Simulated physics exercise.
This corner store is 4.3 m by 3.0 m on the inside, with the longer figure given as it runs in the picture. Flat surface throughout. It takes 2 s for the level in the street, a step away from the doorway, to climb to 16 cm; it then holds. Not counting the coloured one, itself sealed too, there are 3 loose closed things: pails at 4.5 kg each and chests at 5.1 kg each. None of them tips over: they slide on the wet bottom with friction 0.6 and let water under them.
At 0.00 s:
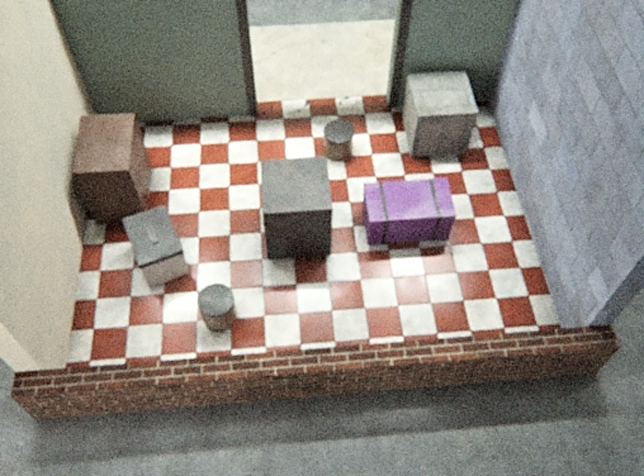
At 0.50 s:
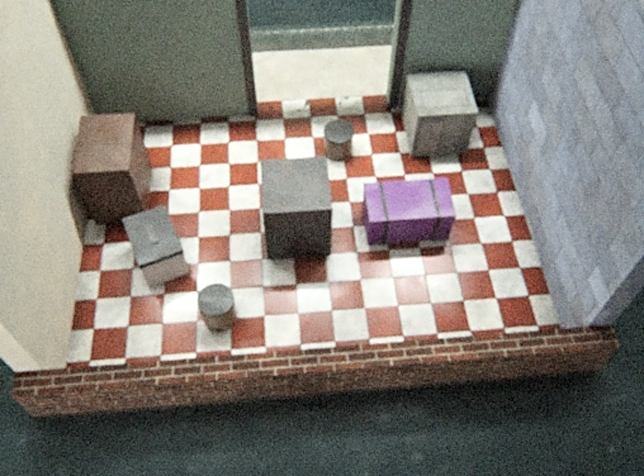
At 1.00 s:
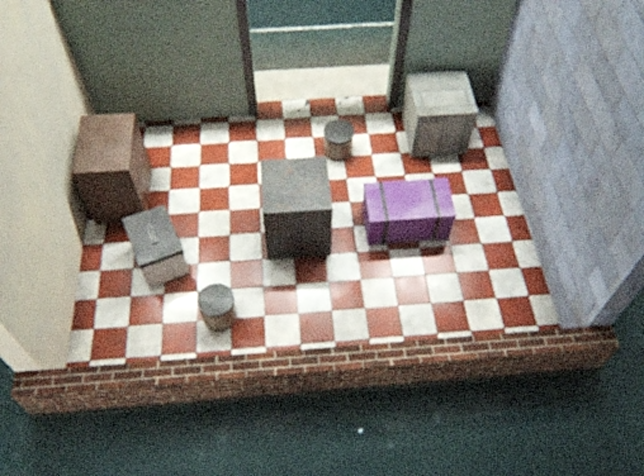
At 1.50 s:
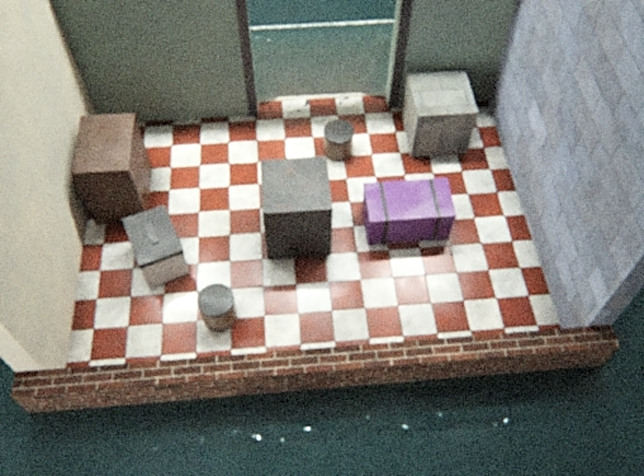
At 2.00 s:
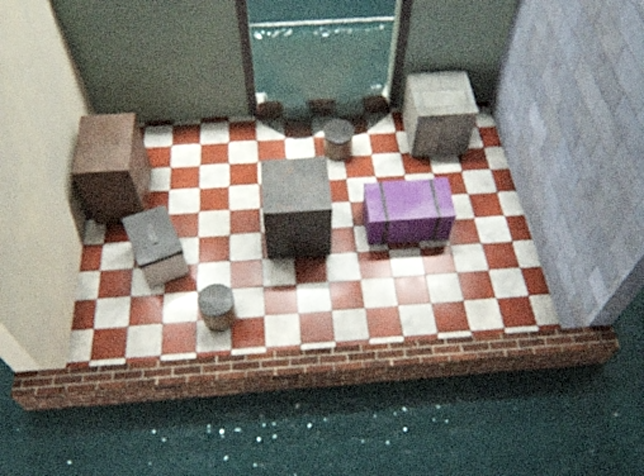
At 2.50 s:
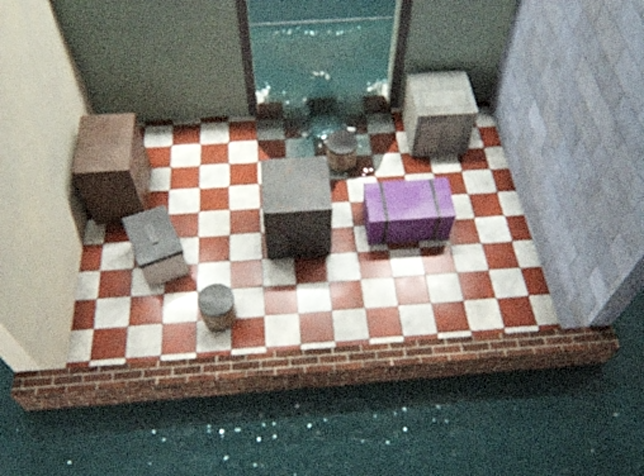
A small corner store with a red-and-white checkered floor, an open doorway at the back and a low brick front edge is seen from high above by a still camera. A purple trunk sits right of a dark grey box, with a brown box and grey chest at left, a pale crate back right, and two small grey pails. Dark green water covers the street outside, then enters through the doorway, and the rear pail shifts slightly.
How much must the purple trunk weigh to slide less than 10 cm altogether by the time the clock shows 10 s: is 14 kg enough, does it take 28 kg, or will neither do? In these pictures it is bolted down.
My guess is neither amount suffices.
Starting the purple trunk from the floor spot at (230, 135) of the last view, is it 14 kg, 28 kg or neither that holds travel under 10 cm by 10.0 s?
Well, must use the heavier.
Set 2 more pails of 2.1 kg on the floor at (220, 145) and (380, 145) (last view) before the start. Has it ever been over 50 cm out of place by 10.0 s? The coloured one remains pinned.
Note, in sequence: Not exceeded, exceeded.
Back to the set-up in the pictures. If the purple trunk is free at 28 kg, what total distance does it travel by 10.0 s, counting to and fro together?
100 cm.
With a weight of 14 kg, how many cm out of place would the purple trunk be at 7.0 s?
Roughly 120 cm.
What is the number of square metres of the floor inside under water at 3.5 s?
The covered patch comes to about 3.5 m2.
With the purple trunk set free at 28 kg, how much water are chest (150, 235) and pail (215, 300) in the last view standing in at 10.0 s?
Depth approx. 10 cm / 8 cm.
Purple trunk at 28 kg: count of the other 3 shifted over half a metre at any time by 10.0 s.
I make it 3.
After 3.5 s the purple trunk would be 17 cm from its start with 14 kg and 1 cm from its start with 28 kg; 5 cm of water round it then.
After 4.5 s the purple trunk would be 89 cm from its start with 14 kg and 35 cm from its start with 28 kg; 5 cm of water round it then.
After 7.0 s the purple trunk would be 115 cm from its start with 14 kg and 56 cm from its start with 28 kg; 6 cm of water round it then.
After 10.0 s the purple trunk would be 112 cm from its start with 14 kg and 96 cm from its start with 28 kg; 12 cm of water round it then.
